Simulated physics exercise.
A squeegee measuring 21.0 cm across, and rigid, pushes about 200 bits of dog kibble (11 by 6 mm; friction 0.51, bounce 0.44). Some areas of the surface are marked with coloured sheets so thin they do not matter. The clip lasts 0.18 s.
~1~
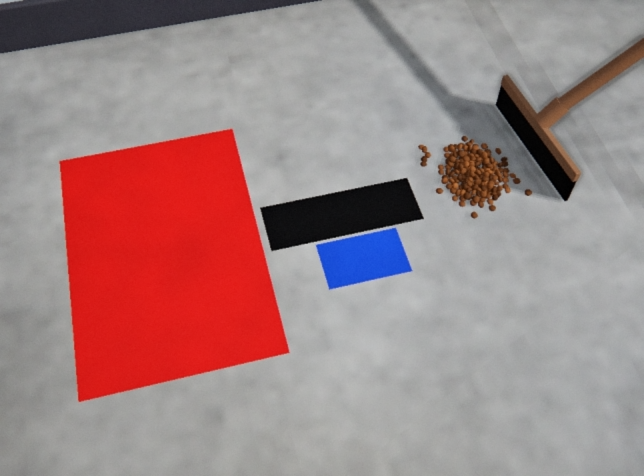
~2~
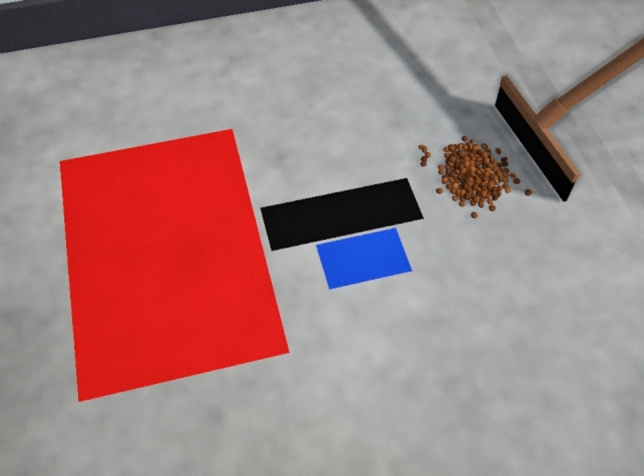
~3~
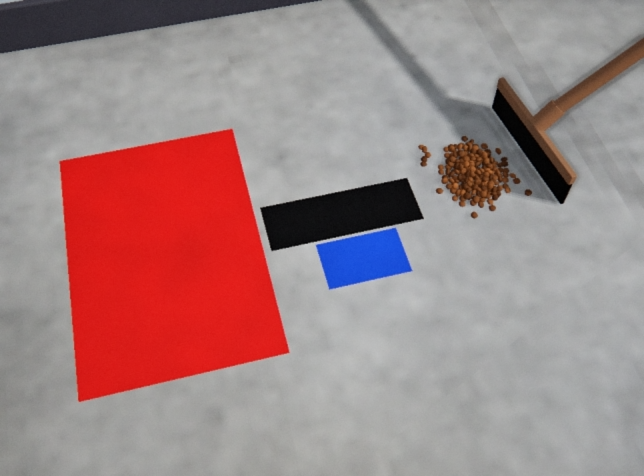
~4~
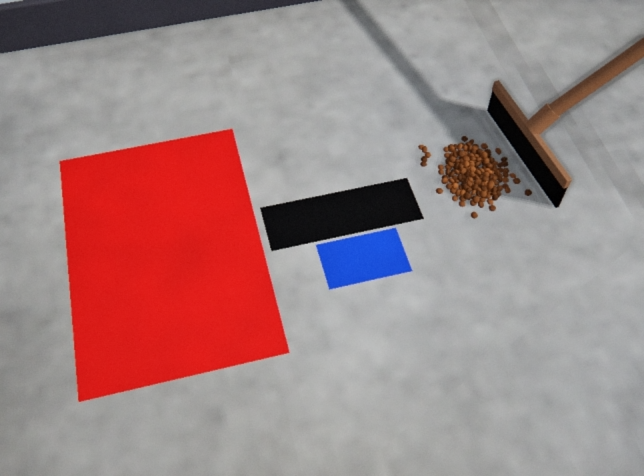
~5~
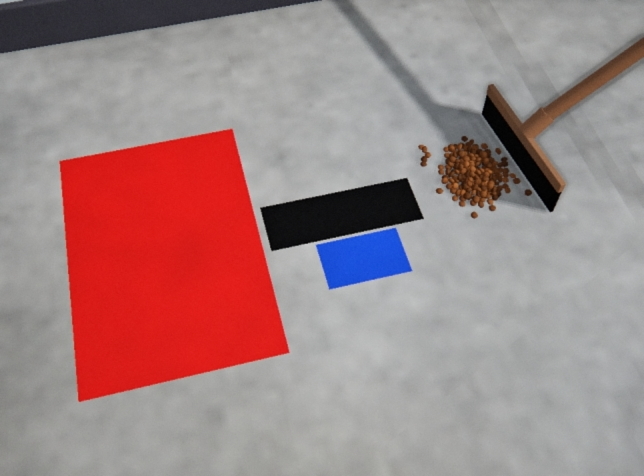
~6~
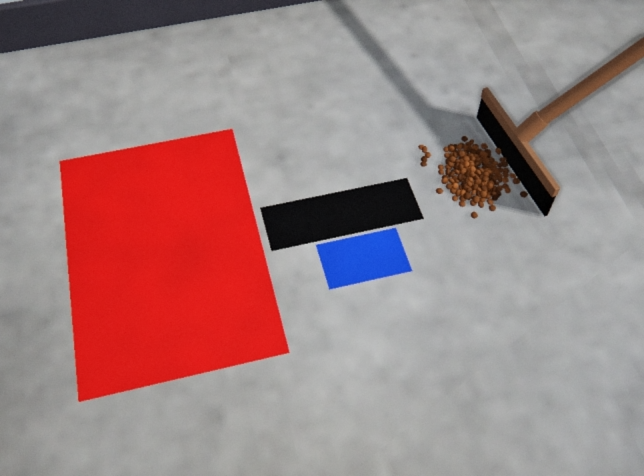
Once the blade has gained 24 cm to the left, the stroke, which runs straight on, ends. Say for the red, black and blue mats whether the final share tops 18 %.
Red mat: Threshold not crossed, black mat: Threshold crossed, blue mat: Threshold crossed.
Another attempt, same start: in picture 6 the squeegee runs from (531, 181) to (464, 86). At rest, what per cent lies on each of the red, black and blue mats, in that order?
Red mat: 0; black mat: 40; blue mat: 0.
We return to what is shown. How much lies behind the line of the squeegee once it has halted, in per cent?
I'd say some 10 per cent.
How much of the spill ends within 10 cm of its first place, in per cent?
Some 5 per cent.
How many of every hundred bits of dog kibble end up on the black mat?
My best guess is near 30 per cent.
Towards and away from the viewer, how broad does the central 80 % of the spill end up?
That comes to about 16 cm.
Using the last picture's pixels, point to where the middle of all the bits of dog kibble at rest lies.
Around (379, 231).
Then, 0.32 s after the last picture, squeegee 15 cm from its start, spill 15 cm wide; off the mats 100 %.
Then, 0.65 s after the last picture, squeegee 26 cm from its start, spill 19 cm wide; blue mat 40 %, black mat 35 %, off the mats 25 %.
Then, 0.92 s after the last picture, squeegee 27 cm from its start, spill 20 cm wide; blue mat 45 %, black mat 30 %, off the mats 20 %.
In the end, blue mat 45 %, black mat 30 %, red mat 0 %, off the mats 20 %.
